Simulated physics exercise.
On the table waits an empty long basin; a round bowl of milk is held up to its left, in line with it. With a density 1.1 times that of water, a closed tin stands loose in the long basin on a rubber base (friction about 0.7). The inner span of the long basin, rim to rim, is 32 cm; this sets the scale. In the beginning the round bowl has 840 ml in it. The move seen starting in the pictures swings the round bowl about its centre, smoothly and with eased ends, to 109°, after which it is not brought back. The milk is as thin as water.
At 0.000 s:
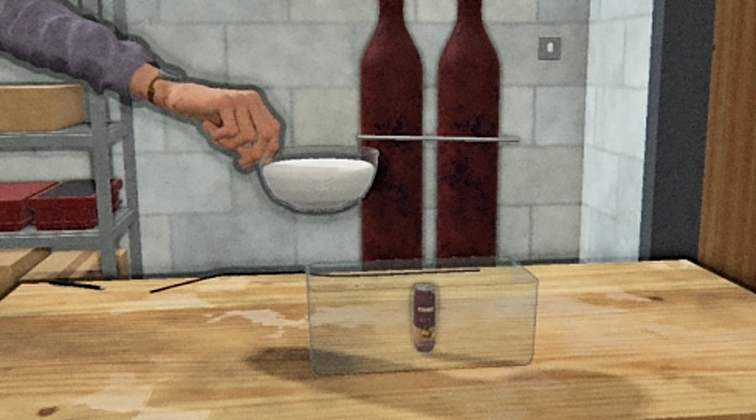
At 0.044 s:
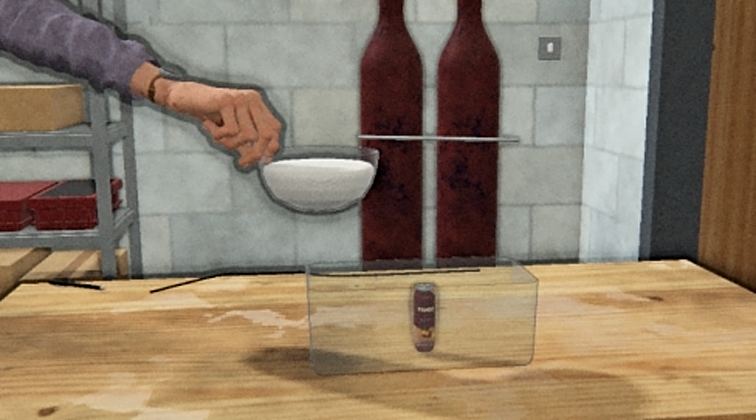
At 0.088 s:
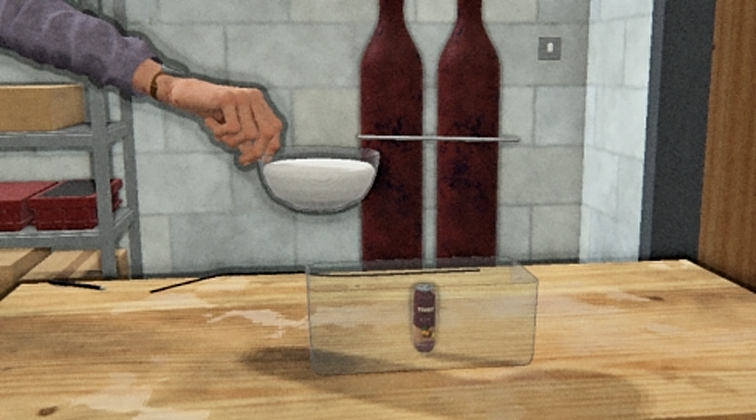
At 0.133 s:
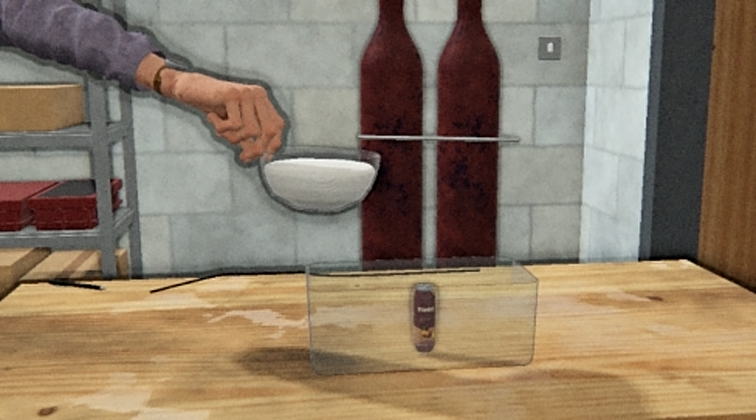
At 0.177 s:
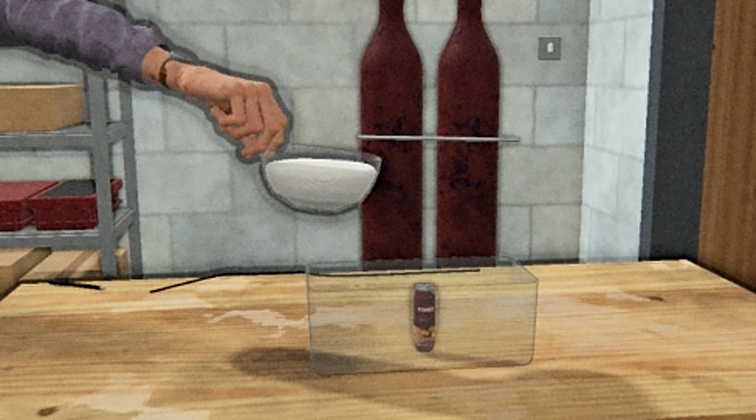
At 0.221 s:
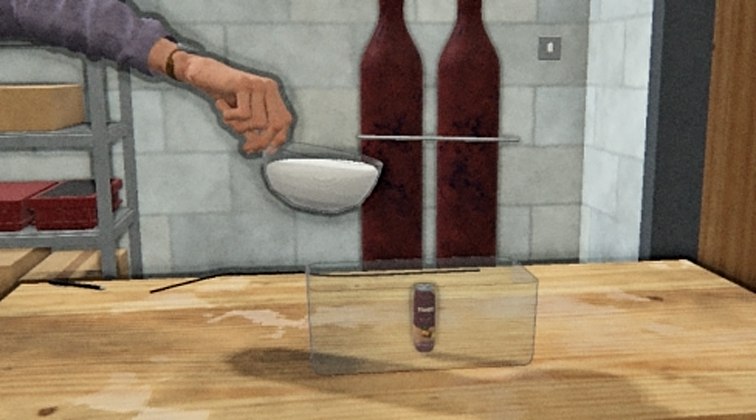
A hand in a purple sleeve reaches in from the left, holding a round bowl of white milk above a wooden table, seen from the front in a room with a pale block wall. Below and right sits a clear long basin with a small dark tin inside, before two dark red bottle shapes and grey shelves. The bowl slowly tilts rightward, gathering pace, while the camera stays still.
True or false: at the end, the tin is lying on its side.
False.
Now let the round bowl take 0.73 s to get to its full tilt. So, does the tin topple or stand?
Outcome - the tin comes down.
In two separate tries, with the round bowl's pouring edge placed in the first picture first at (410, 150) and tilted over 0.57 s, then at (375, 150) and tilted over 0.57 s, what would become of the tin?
Trial 1 - tin stays standing; trial 2 - tin tips.
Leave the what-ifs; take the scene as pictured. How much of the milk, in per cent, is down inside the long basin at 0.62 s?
Roughly 16 percent.
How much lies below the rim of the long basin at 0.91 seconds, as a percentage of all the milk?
Near 92 per cent of the total.
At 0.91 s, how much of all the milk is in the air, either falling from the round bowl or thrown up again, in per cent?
Some 6 % is up in the air.
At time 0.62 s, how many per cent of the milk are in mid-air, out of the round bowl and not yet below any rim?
Roughly 38 percent.
After 0.62 s the tilt is 70° and 44 per cent is still to pour; the tin stands where it began.
After 0.91 s the tilt is 105° and 2 per cent is still to pour; the tin stands 1 cm from where it began.
After 1.21 s the tilt is 109° and 0 per cent is still to pour; the tin stands where it began.
After 1.54 s the tilt is 109° and 0 per cent is still to pour; the tin stands where it began.
In the end the tin stands where it began.
